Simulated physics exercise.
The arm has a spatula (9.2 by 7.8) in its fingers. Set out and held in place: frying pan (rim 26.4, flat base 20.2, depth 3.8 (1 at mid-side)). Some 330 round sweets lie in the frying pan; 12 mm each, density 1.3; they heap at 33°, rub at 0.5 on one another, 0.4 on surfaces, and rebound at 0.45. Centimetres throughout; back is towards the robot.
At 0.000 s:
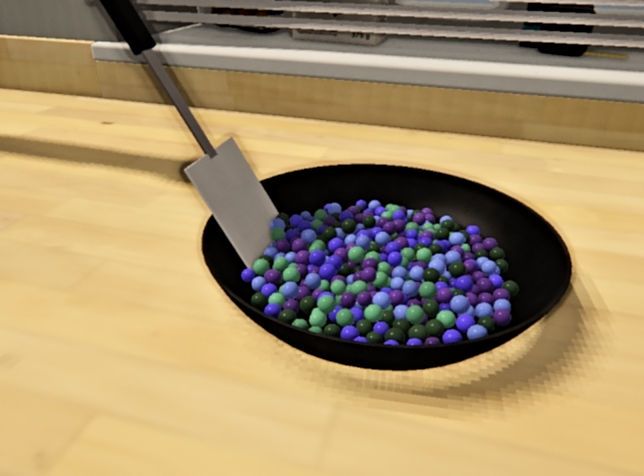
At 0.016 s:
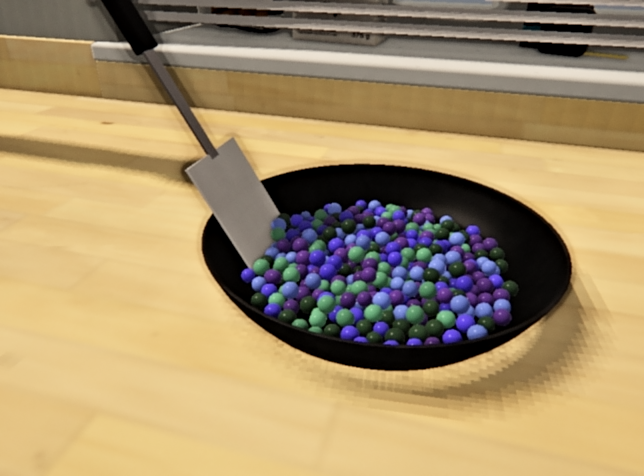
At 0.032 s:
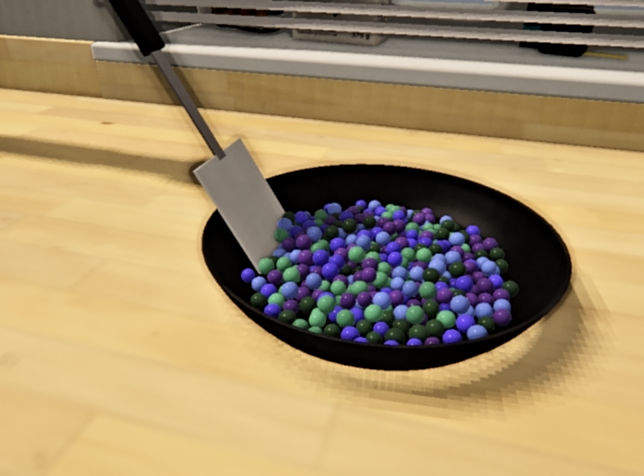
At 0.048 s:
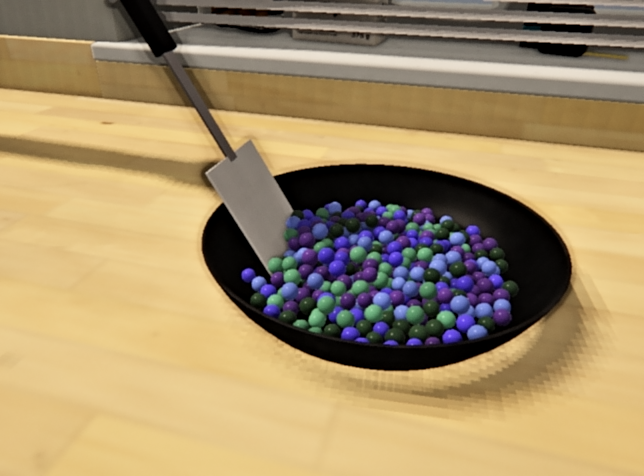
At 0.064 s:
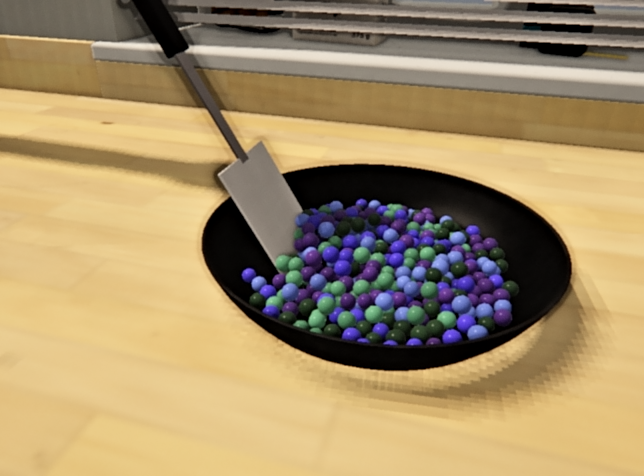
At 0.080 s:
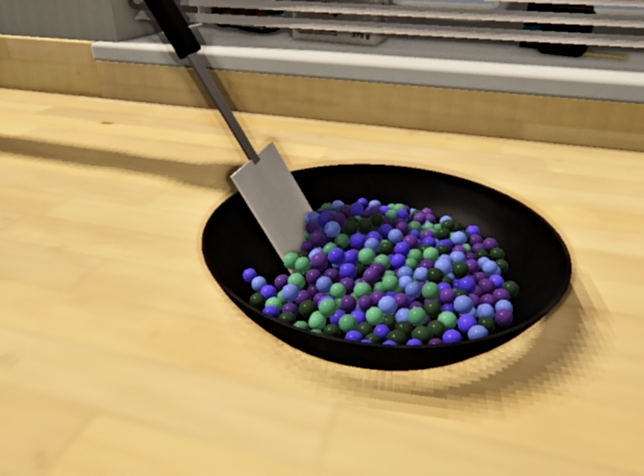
We see a spatula resting at the left side of a black frying pan filled with small blue, purple and green balls, then moving slowly a short way to the right, nudging the nearest balls.
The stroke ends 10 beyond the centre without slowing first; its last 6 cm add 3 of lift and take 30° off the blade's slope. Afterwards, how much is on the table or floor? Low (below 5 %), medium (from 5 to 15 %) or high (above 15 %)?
On the table or floor the share is medium, from 5 to 15 %.
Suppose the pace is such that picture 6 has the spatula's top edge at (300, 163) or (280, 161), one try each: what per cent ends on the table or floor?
Some 25 and 25 per cent.
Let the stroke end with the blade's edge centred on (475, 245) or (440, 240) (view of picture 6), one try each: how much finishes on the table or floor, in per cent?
Some 0 and 0 per cent.
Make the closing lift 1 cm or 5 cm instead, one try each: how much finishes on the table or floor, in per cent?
Some 10 and 10 per cent.
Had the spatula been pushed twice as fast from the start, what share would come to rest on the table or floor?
It would be near 25 per cent.
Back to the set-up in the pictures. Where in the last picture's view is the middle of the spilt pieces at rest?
Near (616, 286).
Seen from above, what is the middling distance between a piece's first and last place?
About 4 cm.
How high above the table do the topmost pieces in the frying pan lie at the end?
Roughly 5.0 cm.
After 0.17 s, sloping 59°, highest piece 5 above the table; 334 in the frying pan.
After 0.27 s, sloping 49°, highest piece 5 above the table; 334 in the frying pan.
After 0.51 s, sloping 29°, highest piece 5 above the table; 306 in the frying pan, 26 on the table or floor, 2 on the blade or in flight.
After 1.56 s, sloping 29°, highest piece 5 above the table; 306 in the frying pan, 28 on the table or floor.
In the end, 306 in the frying pan, 28 on the table or floor. That is 8 % on the table or floor.
